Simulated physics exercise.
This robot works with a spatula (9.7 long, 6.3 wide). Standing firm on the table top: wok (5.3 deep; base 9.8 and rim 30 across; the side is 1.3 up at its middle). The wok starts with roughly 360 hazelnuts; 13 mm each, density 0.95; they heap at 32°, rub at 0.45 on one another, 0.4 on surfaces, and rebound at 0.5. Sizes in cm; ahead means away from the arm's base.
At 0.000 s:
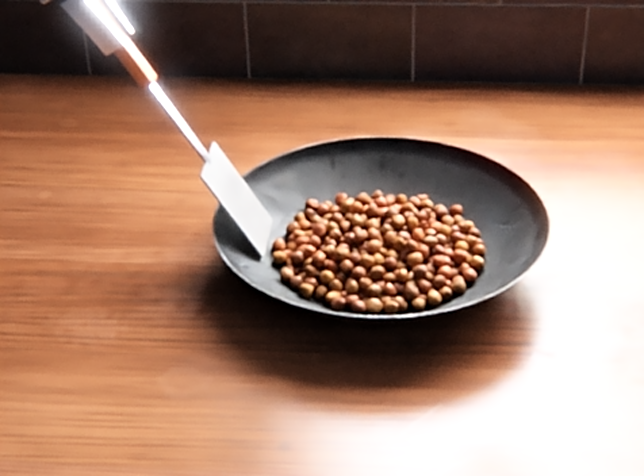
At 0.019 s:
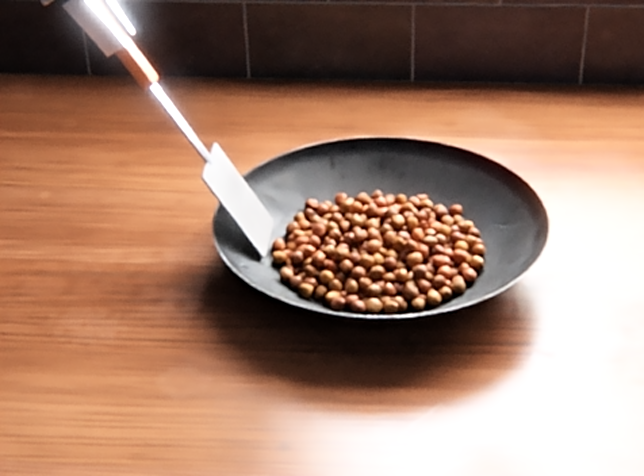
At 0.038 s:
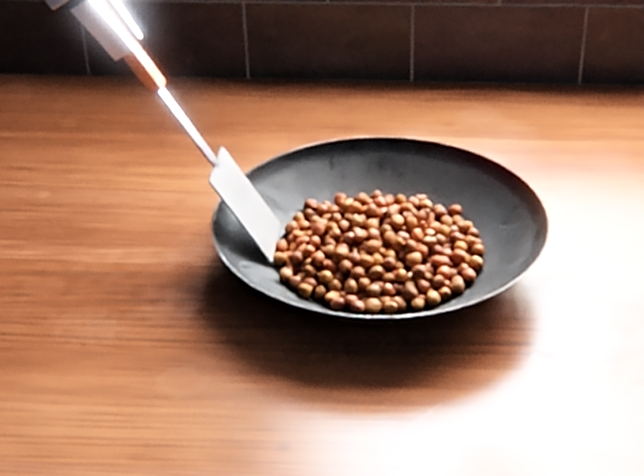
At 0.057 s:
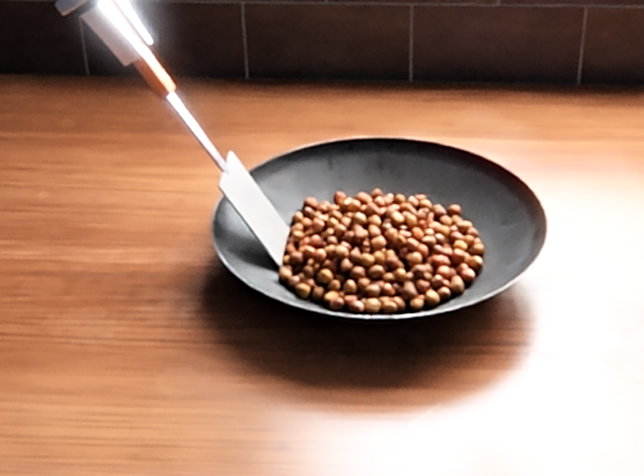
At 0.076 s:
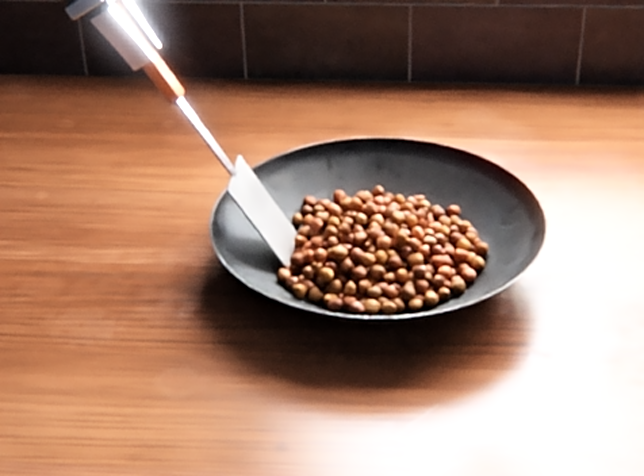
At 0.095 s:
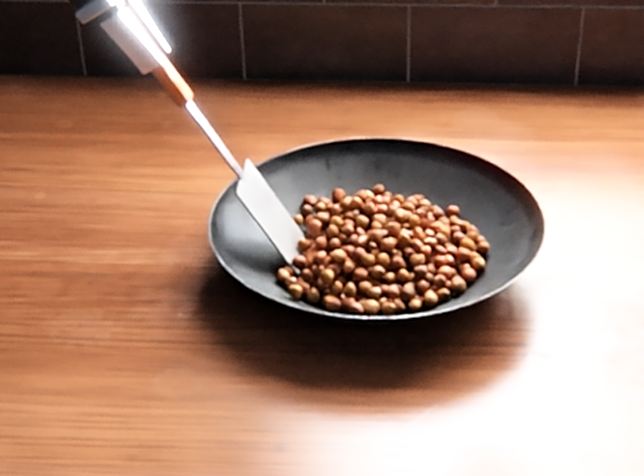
A shallow black wok holding a heap of brown hazelnuts sits on a glossy wooden table top, seen from slightly above, with dark tiles behind and bright glare at the lower right. A pale spatula on a metallic robot arm with an orange band slants in from the upper left. The spatula slides a short way right, nudging the nearest nuts slightly, while the view stays practically still.
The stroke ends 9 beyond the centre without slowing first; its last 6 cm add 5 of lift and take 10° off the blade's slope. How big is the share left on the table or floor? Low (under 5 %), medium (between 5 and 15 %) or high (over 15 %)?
On the table or floor the share is low, under 5 %.
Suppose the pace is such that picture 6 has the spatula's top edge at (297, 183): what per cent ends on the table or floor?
Some 25 per cent.
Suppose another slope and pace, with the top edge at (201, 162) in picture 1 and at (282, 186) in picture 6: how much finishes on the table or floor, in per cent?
Some 15 per cent.
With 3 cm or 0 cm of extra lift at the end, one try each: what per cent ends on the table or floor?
Some 0 and 0 per cent.
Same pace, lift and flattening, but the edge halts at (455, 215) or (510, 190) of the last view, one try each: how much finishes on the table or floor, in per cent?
About 0 and 10 per cent.
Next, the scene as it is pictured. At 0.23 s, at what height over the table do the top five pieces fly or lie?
About 4 cm.
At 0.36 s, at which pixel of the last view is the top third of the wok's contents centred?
Near (462, 230).
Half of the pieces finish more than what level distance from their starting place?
Some 4 cm.
By 0.23 s, sloping 59°, highest piece 4 above the table; 357 in the wok.
By 0.36 s, sloping 56°, highest piece 6 above the table; 357 in the wok.
By 0.62 s, sloping 49°, highest piece 6 above the table; 349 in the wok, 6 on the table or floor, 2 on the blade or in flight.
By 1.67 s, sloping 49°, highest piece 6 above the table; 348 in the wok, 9 on the table or floor.
Final count, 348 in the wok, 9 on the table or floor. That is 3 % on the table or floor.
